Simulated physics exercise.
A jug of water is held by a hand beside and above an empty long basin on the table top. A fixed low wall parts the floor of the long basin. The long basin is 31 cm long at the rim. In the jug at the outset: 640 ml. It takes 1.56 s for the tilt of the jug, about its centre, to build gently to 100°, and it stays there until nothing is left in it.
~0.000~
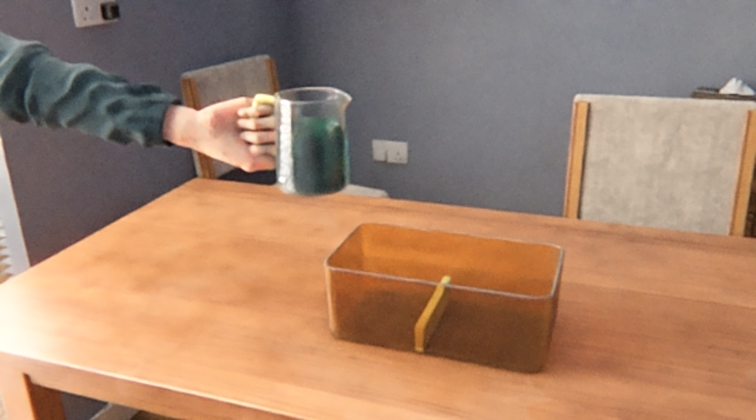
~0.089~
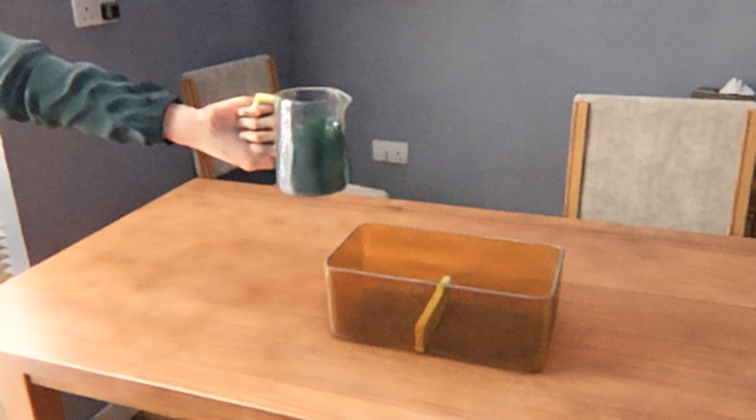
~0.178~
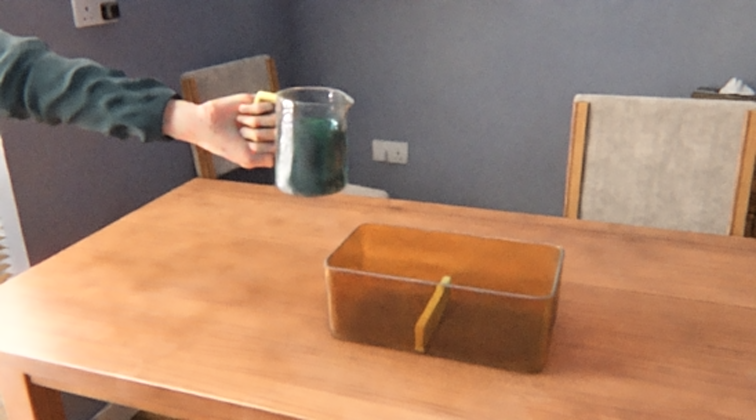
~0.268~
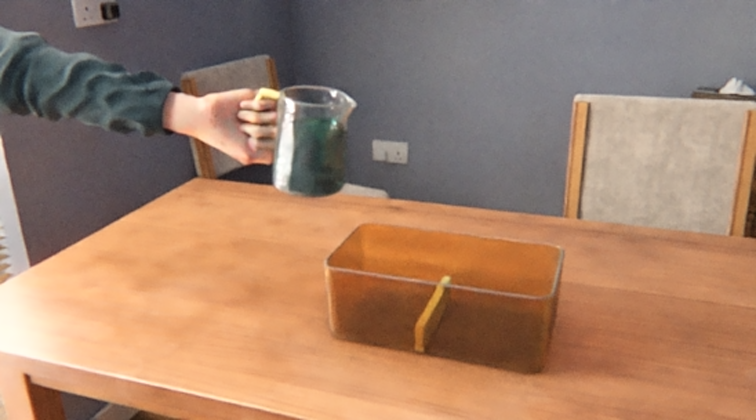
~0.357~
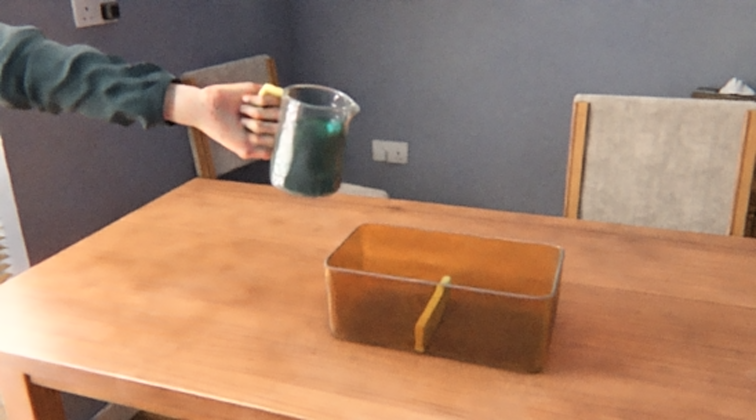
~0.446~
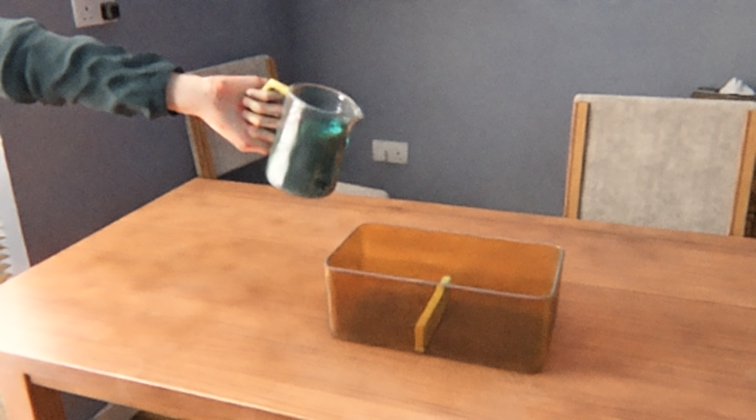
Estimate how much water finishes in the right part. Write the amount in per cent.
I would say 6 per cent.
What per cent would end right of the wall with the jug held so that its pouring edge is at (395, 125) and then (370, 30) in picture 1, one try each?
About 90 %, then about 85 %.
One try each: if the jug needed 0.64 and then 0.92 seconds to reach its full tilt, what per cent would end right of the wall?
10 then 5 %.
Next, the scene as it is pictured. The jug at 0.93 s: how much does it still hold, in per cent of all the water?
Roughly 94 %.
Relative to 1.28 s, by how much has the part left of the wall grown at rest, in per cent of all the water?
I'd say near 58 percent.
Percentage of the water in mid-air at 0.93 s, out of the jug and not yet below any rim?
Near 6 per cent at that time.
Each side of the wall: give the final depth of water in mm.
Once settled, the left stands around 28 mm and the right around 2 mm.
By 0.93 s the tilt is 65° and 93 per cent is still to pour, 0 is left of the wall and 0 right of it.
By 1.28 s the tilt is 93° and 47 per cent is still to pour, 32 is left of the wall and 1 right of it.
By 1.66 s the tilt is 100° and 10 per cent is still to pour, 77 is left of the wall and 2 right of it.
By 2.06 s the tilt is 100° and 1 per cent is still to pour, 88 is left of the wall and 6 right of it.
At rest 90 per cent lies left of the wall, 6 right of it and 4 outside.
